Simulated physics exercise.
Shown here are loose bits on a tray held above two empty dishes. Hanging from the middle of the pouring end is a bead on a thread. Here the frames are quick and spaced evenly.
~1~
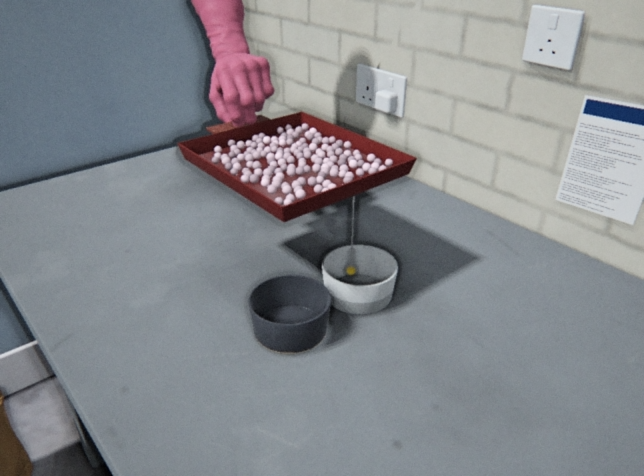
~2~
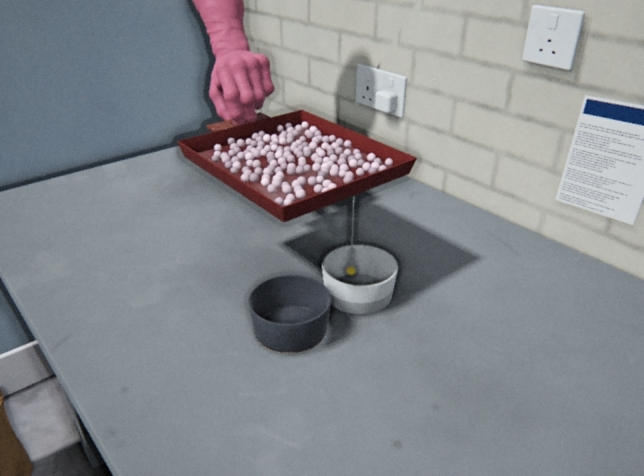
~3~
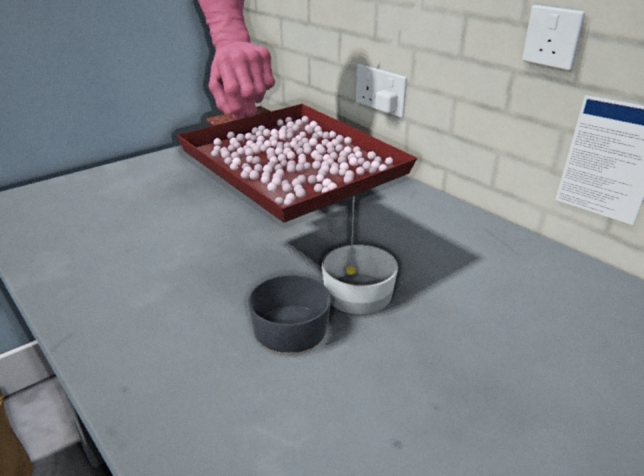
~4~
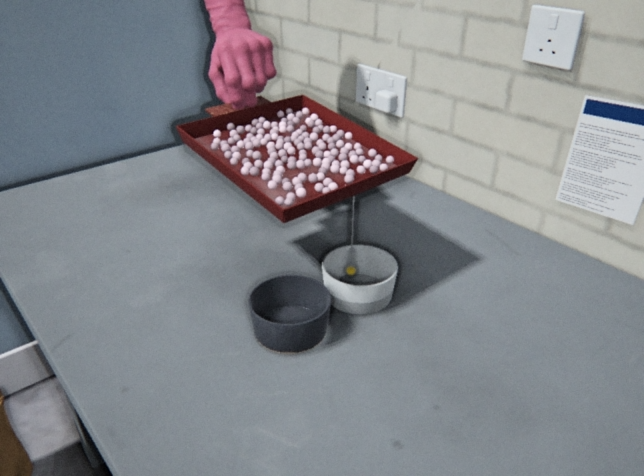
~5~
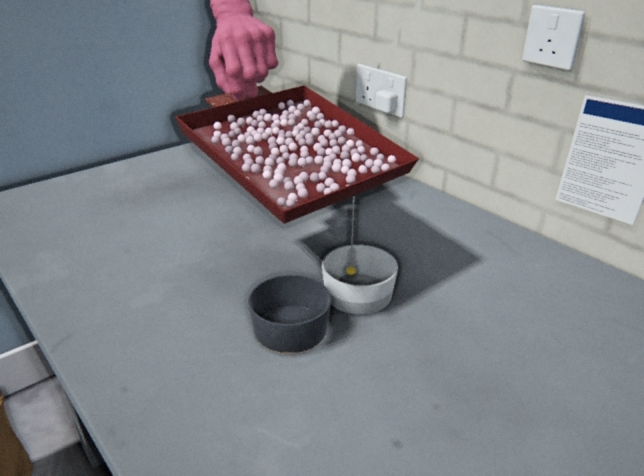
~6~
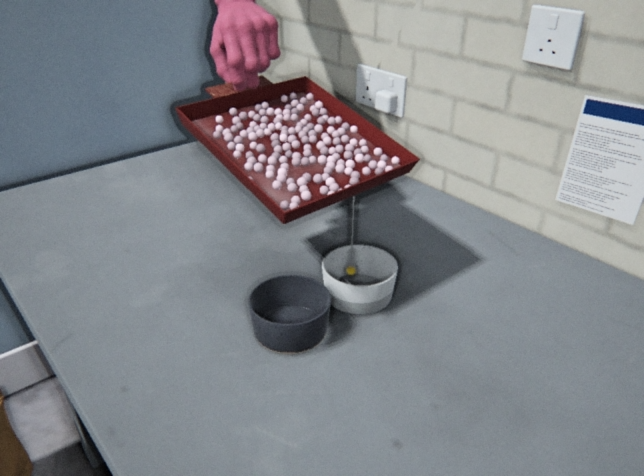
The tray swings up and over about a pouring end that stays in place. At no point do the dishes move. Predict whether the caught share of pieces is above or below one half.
Most of the load misses the dishes.
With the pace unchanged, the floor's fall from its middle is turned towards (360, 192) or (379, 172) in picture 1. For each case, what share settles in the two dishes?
Roughly 0 percent first and 10 percent second.
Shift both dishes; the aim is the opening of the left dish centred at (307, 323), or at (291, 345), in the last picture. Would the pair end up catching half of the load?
Try 1: In excess of half; try 2: In excess of half.
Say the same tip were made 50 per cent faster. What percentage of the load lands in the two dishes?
Something like 0 in a hundred.
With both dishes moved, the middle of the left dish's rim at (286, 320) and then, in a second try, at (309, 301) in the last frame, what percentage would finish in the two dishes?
I'd expect some 30 percent, and then some 10 percent.
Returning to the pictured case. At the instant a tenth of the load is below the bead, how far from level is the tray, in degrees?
About 80 degrees.
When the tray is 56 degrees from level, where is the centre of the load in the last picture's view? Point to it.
Load centre: Approx. (341, 177).
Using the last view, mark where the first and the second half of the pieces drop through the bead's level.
Around (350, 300), followed by around (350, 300).
Just after the last frame, tray tipped steeply; almost all on the tray; just a few outside both; just a few in the air.
A moment on, tray tipped right over; roughly a quarter on the tray; roughly half outside both; roughly a third in the air.
Further on, tray tipped past a quarter turn; every one outside both.
When it is over, tray tipped past a quarter turn; not one in the left dish; not one in the right dish; every one outside both.
